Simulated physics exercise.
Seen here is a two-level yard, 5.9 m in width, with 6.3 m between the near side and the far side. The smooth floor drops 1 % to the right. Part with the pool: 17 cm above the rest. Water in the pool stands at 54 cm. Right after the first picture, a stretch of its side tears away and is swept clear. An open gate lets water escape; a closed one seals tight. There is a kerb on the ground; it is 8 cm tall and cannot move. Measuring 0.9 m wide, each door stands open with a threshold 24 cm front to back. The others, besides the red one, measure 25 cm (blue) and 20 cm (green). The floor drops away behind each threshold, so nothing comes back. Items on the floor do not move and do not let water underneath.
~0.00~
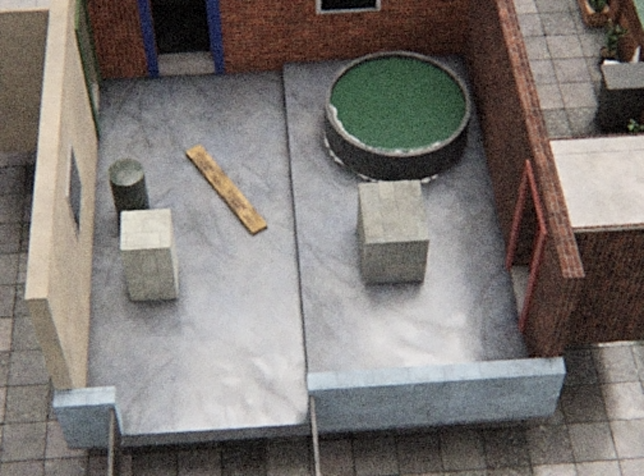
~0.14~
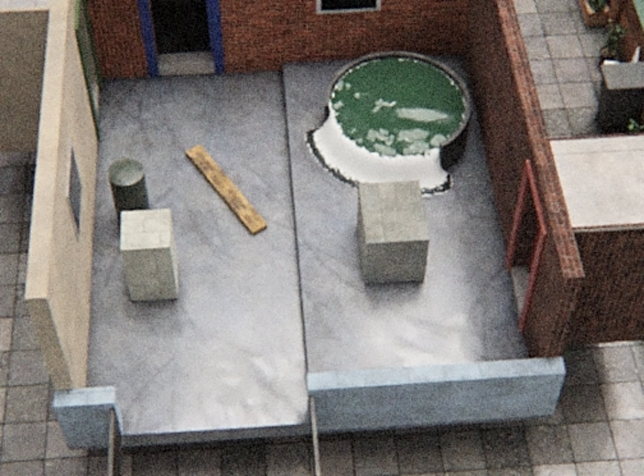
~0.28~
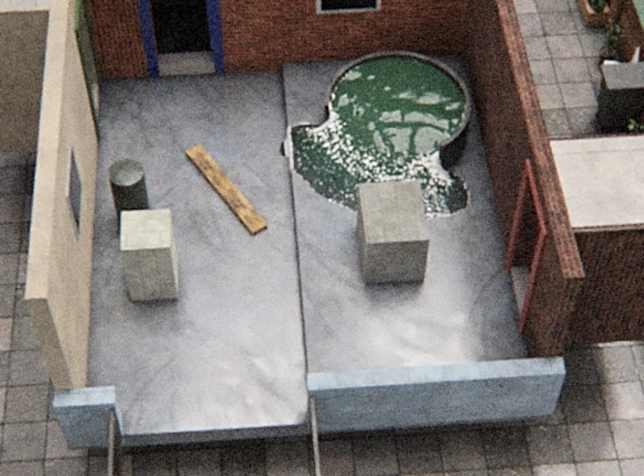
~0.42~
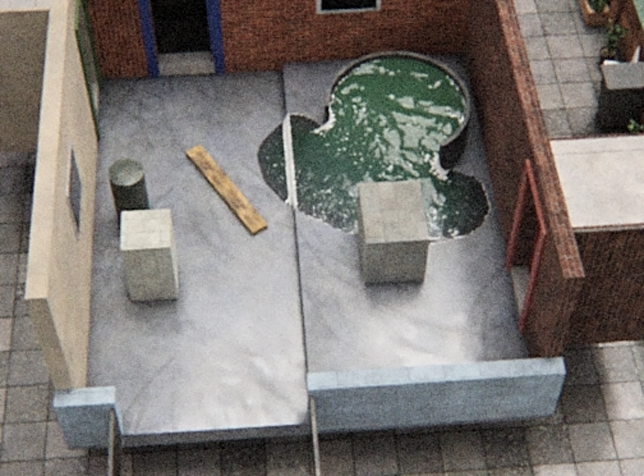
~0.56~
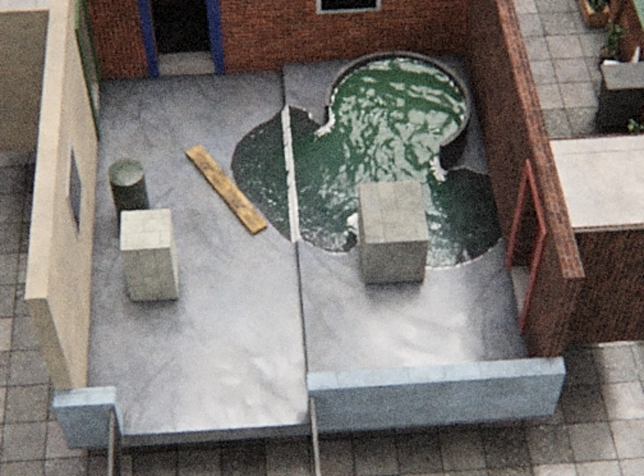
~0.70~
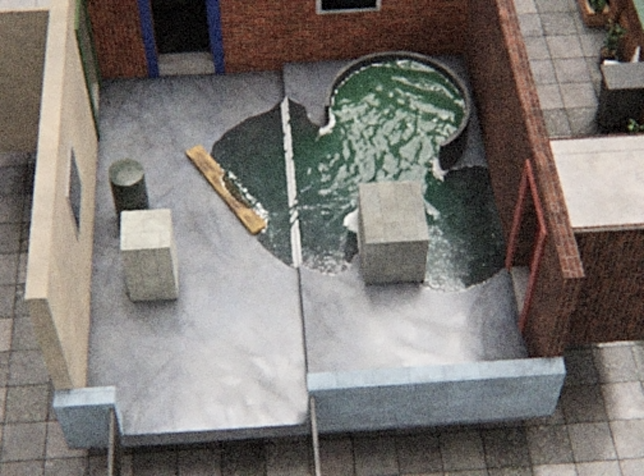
The clip shows a walled yard with a round pool of green water whose near side gives way; water pours out across the smooth floor, spreading around a pale block and leftward over the step to a wooden plank.
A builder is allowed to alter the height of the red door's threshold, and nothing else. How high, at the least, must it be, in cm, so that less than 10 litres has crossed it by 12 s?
It needs to be about 7.5 cm high.
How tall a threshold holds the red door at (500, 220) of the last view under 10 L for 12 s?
You'd want it roughly 12.5 cm high.
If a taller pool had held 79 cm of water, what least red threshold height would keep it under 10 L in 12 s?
Then around 12.0 centimetres.
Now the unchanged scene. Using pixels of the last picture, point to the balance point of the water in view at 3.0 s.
The centre of all the water is around (317, 227).
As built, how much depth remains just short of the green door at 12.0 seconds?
About 4.0 centimetres deep.
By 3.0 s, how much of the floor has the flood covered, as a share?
Wet: Close to 70 %.
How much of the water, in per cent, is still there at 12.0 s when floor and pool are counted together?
Around 68 in a hundred parts remain.
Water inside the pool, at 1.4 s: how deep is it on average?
I'd put it at some 26 centimetres on average.
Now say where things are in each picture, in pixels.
The pool at (398, 105) is whole and still, 54 cm deep; the red door at (526, 254) is dry, in the first picture.
Water pours out at a hidden place and has run 0.3 m, to (444, 187); about 6 cm deep outside, 54 cm at the back, in the second picture.
Water pours out at a hidden place and has run 0.7 m, to (452, 209); about 8 cm deep outside, 54 cm at the back, in the third picture.
The gap is at a hidden place, the front 1.1 m out at (460, 231); the back of the pool holds 54 cm, in the fourth picture.
The gap is at a hidden place, the front 1.6 m out at (453, 262); the back of the pool holds 50 cm, in the fifth picture.
Water pours out at a hidden place and has run 2.0 m, to (457, 286); about 4 cm deep outside, 46 cm at the back; 0.6 m in a straight line remain to the red door at (526, 254), in the sixth picture.
After 1.4 s water covers 40 % of the floor, deepest (32 cm) near (378, 213); 10 cm at the red door, 0 litres in over its 12 cm threshold.
After 3.0 s water covers 70 % of the floor, deepest (20 cm) near (85, 420); 8 cm at the red door, 1 litre in over its 12 cm threshold.
After 12.0 s water covers 90 % of the floor, deepest (6 cm) near (193, 211); 4 cm at the red door, 1 litre in over its 12 cm threshold.
At the red door as built, the water arrived by 1.0 s and peaked near 12 cm at 1.6 s.
With a threshold of 6 cm, 18 litres would have come in within the 12 s; with 9.5 cm, 4 litres. So under 10 litres takes about 7.5 cm.
